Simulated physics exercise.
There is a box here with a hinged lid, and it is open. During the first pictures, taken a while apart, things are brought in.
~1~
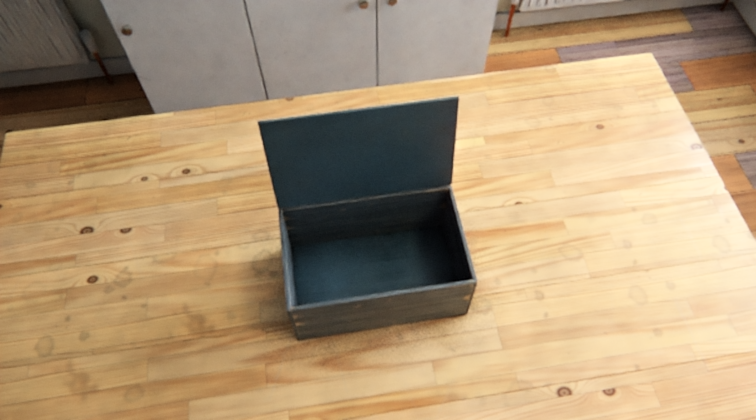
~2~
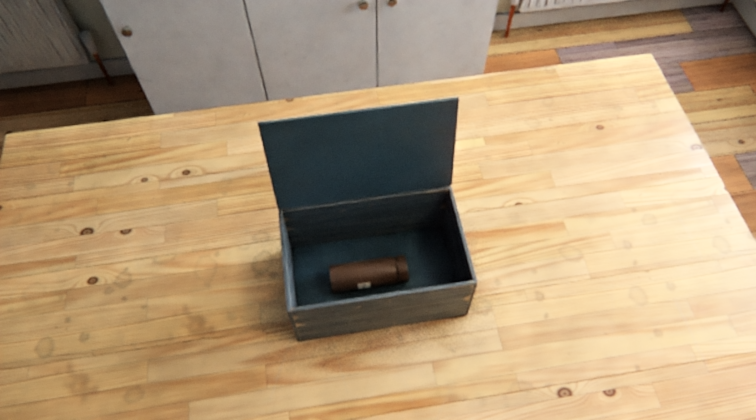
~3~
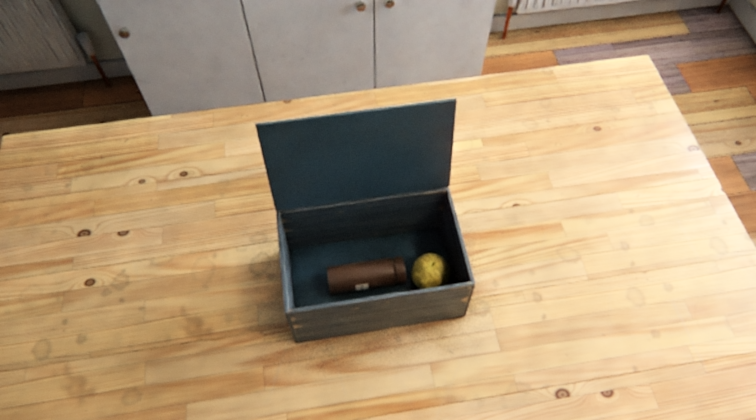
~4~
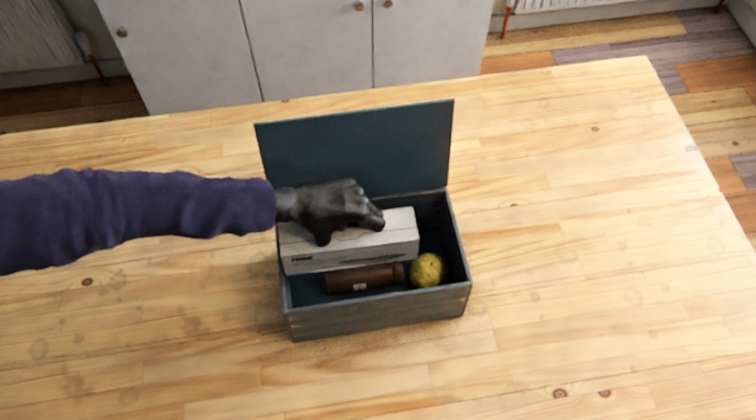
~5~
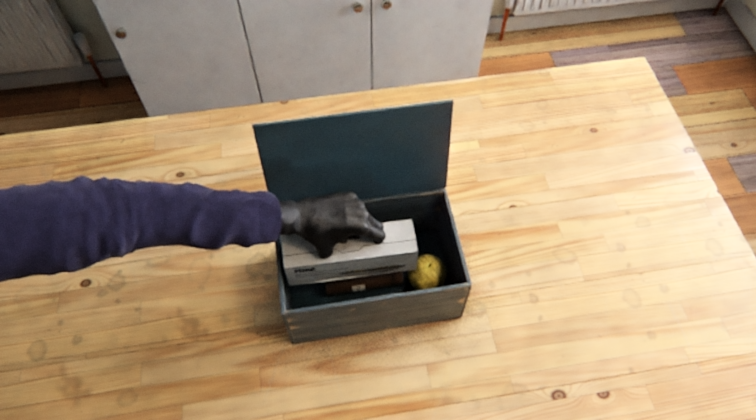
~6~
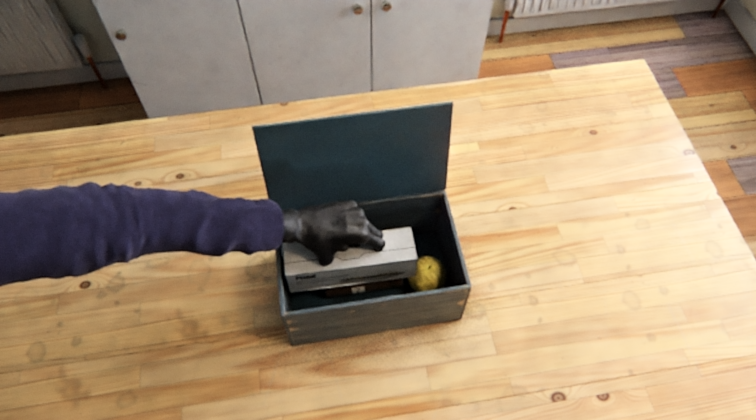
An open dark blue-grey wooden box with a hinged lid sits on a pale wooden table, seen from above, with white cupboards behind. It is empty at first, then a brown cylindrical container lies inside, and a round yellow apple appears to its right. A black-gloved hand in a dark blue sleeve reaches from the left and lowers a whitish carton over the brown container, still gripping it, while the view shifts very slightly.
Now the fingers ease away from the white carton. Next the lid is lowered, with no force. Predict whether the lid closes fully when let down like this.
Prediction: The lid closes fully.
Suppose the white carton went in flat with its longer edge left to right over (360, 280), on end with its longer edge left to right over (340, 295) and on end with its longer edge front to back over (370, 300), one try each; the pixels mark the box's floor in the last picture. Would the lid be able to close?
Well, the first try leaves the lid lying shut, the second leaves it standing open, and the third leaves it standing open.
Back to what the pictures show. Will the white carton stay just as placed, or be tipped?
It ends up tilted.
Then, 0.60 s later than the last frame, white carton tilted by 40° near (348, 246).
Then, 1.40 s later than the last frame, lid 72° above the rim; white carton tilted by 51° near (348, 246).
Then, 1.80 s later than the last frame, lid 45° above the rim; white carton tilted by 51° near (348, 246); yellow apple moved a little.
Then, 2.20 s later than the last frame, lid 11° above the rim; white carton tilted by 51° near (348, 246); yellow apple moved a little.
When it is over, lid shut; lying over in the box, white carton; the other 2 as before. End places, in pixels of the last picture, white carton near (348, 246).
